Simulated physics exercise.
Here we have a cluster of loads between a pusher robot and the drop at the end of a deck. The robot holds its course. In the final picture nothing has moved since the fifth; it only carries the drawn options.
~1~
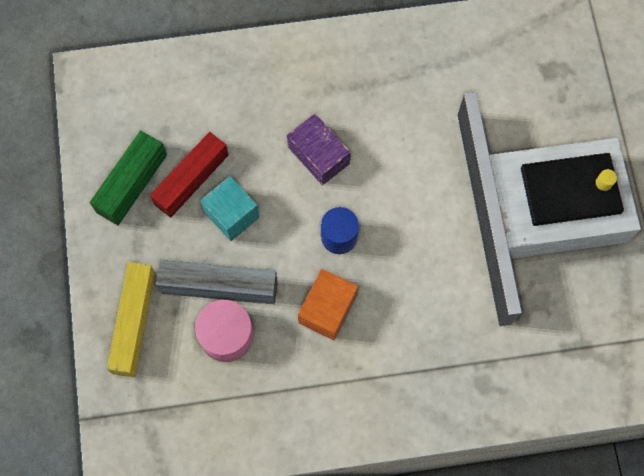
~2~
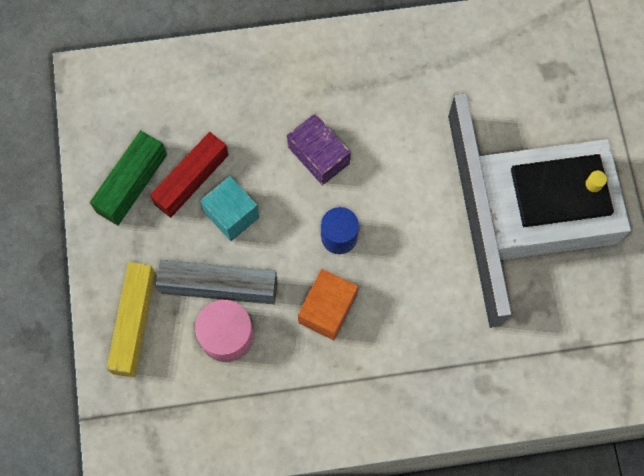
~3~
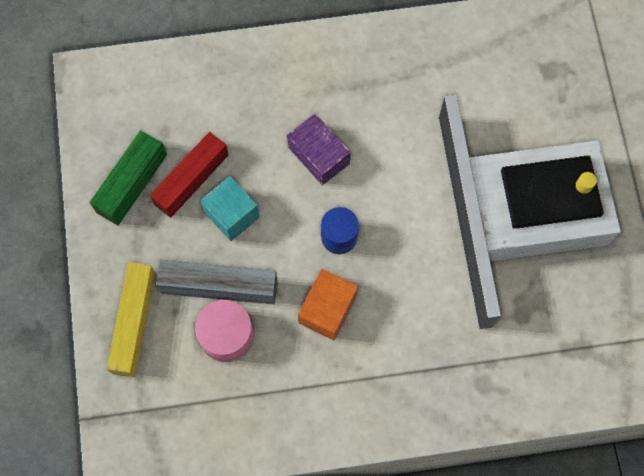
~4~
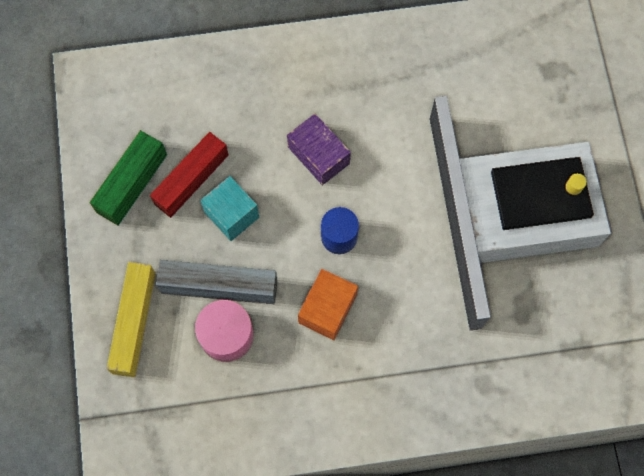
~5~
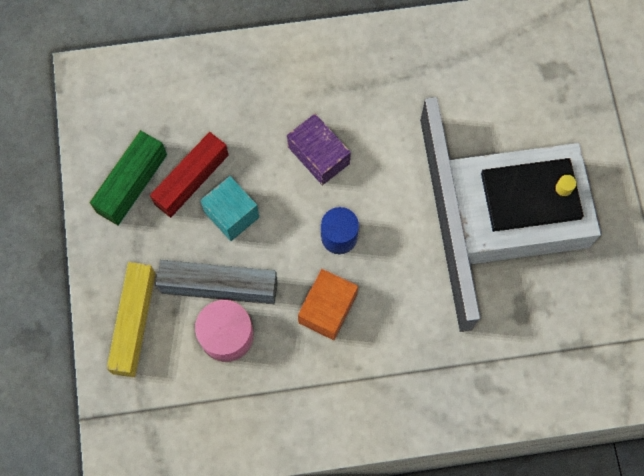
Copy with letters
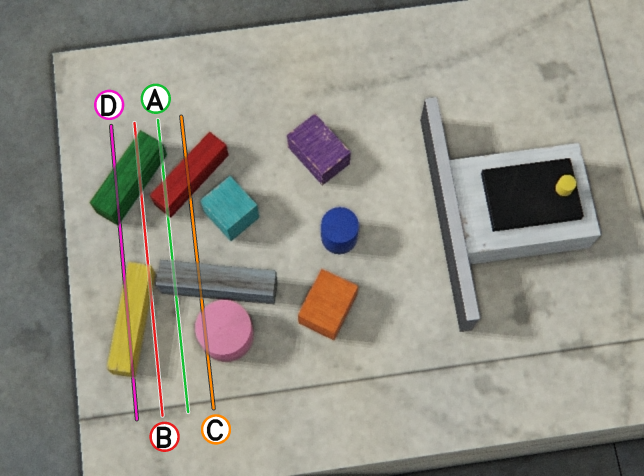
A robot with a wide grey pusher blade slides slowly left toward several motionless coloured blocks.
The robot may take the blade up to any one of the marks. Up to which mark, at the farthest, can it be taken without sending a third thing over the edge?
B.
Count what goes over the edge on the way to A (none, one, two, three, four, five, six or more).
The count is none.
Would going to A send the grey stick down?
No.
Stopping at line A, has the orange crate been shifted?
Yes.
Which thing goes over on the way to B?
It is the yellow bar.
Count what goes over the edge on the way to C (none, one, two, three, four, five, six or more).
In all, none.
On the marked copy, A at (172, 259); B at (148, 263); C at (197, 256); D at (123, 266).
Taking B. A third of the way, robot (416, 210); orange crate (317, 308); purple crate (303, 150).
Two thirds of the way, robot (306, 225); yellow bar (111, 321); green stick (124, 177).
When it is over, robot (220, 236); yellow bar over the edge; green stick (62, 179); one fallen.
As for the rest, A is within the limit but short; C is within the limit but short; D drops three.
